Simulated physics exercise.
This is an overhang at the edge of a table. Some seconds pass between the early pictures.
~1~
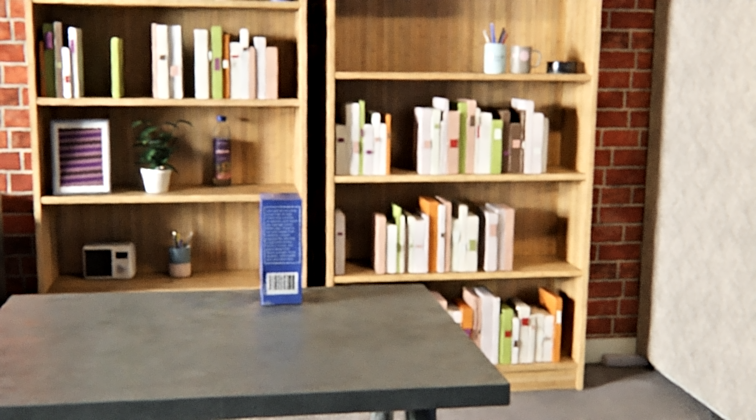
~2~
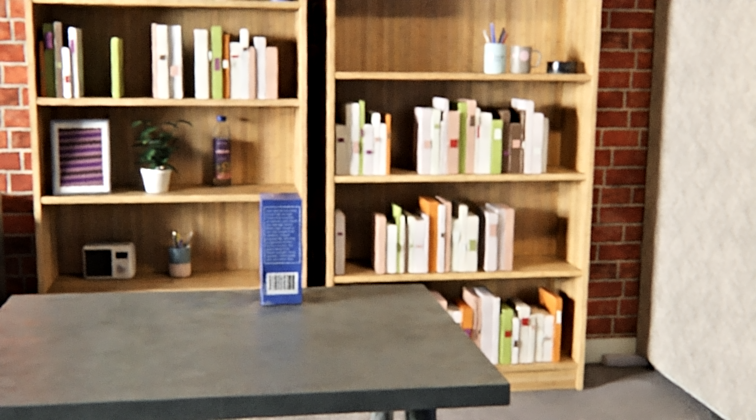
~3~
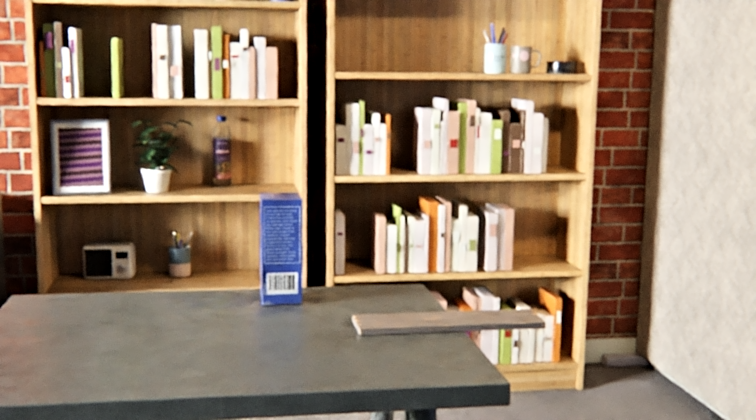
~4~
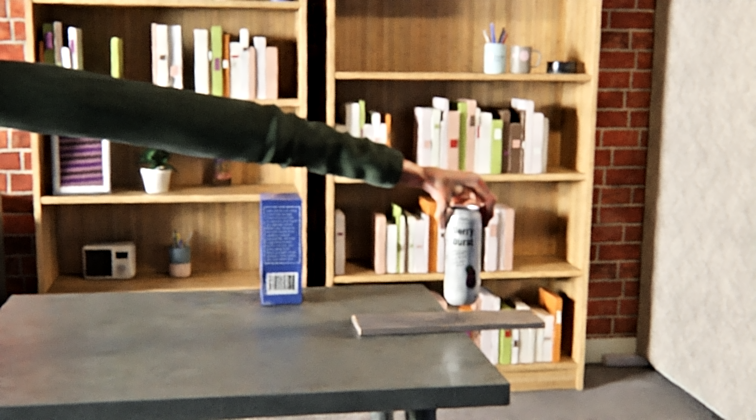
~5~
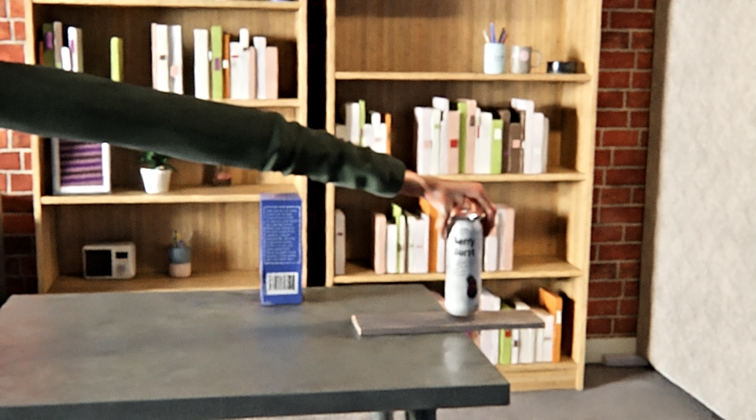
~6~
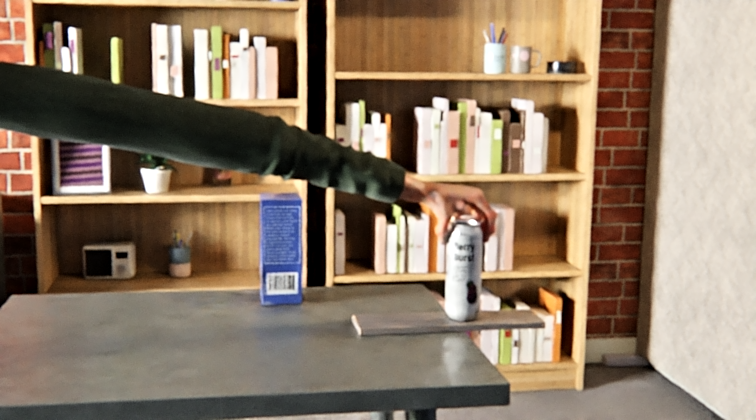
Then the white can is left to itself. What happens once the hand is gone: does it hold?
In the end the board keeps its balance.
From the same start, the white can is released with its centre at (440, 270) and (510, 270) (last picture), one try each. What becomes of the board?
In the first case it keeps its balance; in the second case it tips off the edge.
Then, 0.80 s later than the last frame, all is still.
Then, 1.70 s later than the last frame, white can resting near (464, 271).
When it is over, all 3 as before. End places, in pixels of the last picture, white can near (464, 271). The board stays on the table.
